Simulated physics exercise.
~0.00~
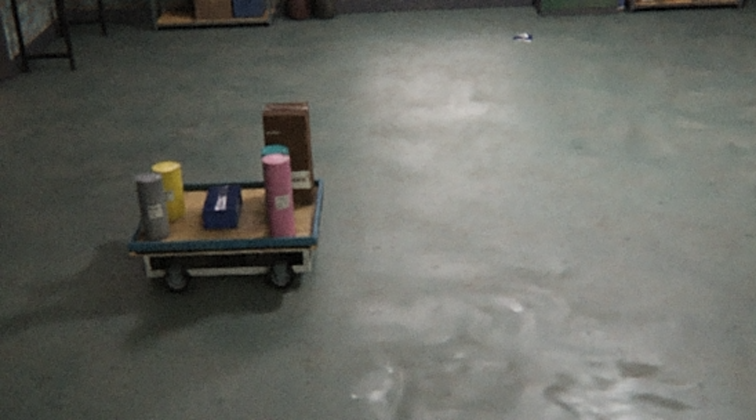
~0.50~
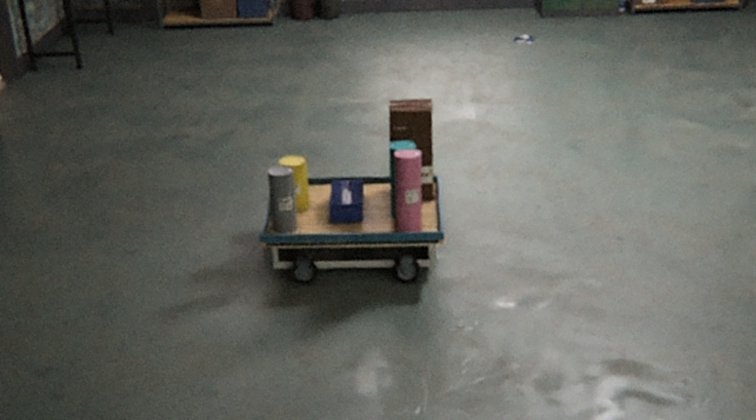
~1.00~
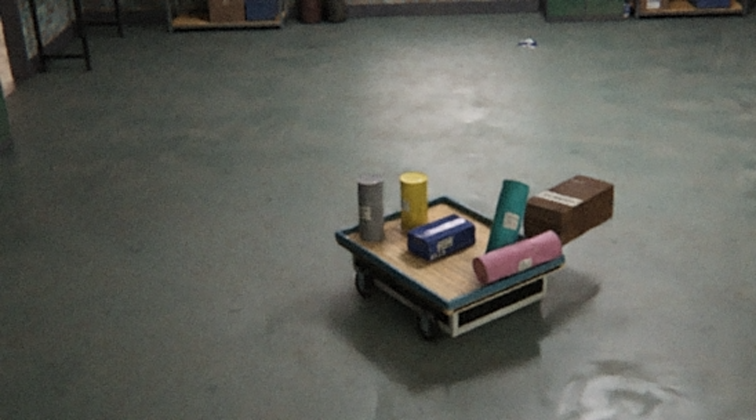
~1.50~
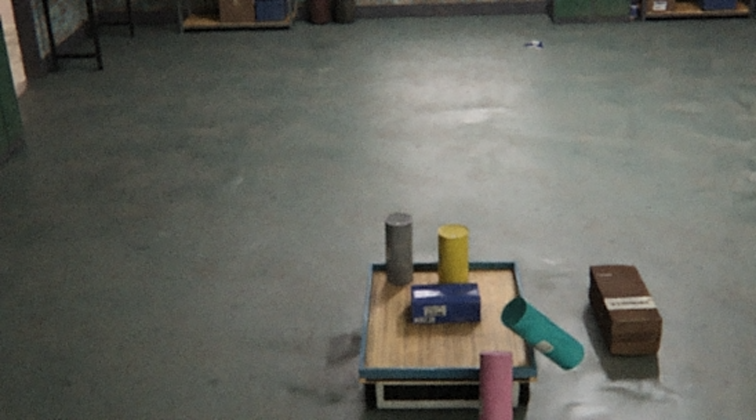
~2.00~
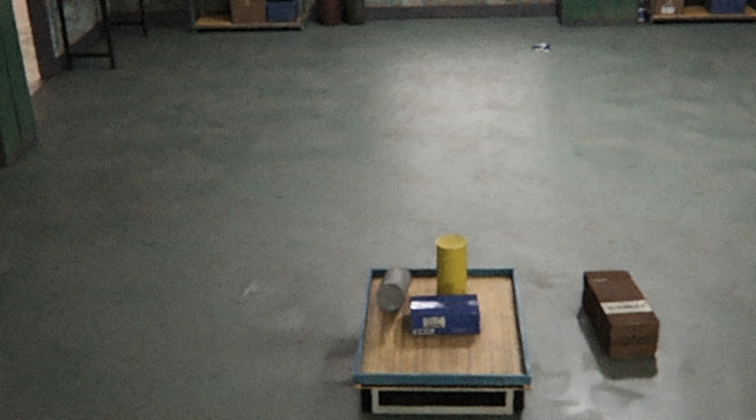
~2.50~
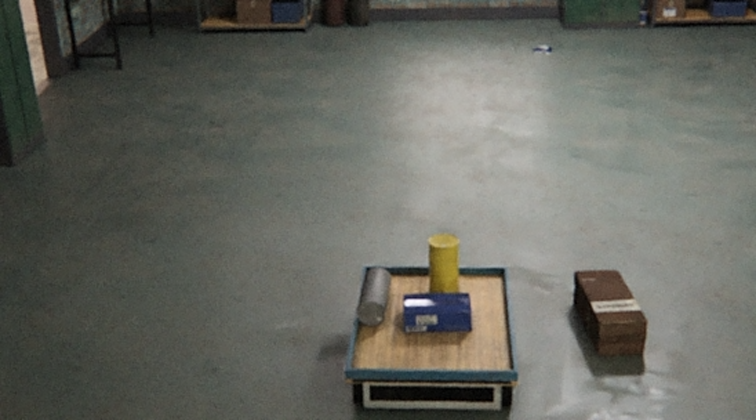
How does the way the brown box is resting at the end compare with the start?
At the start the brown box stands upright on the cart, and by the end it is lying on its side on the floor to the right of the cart.
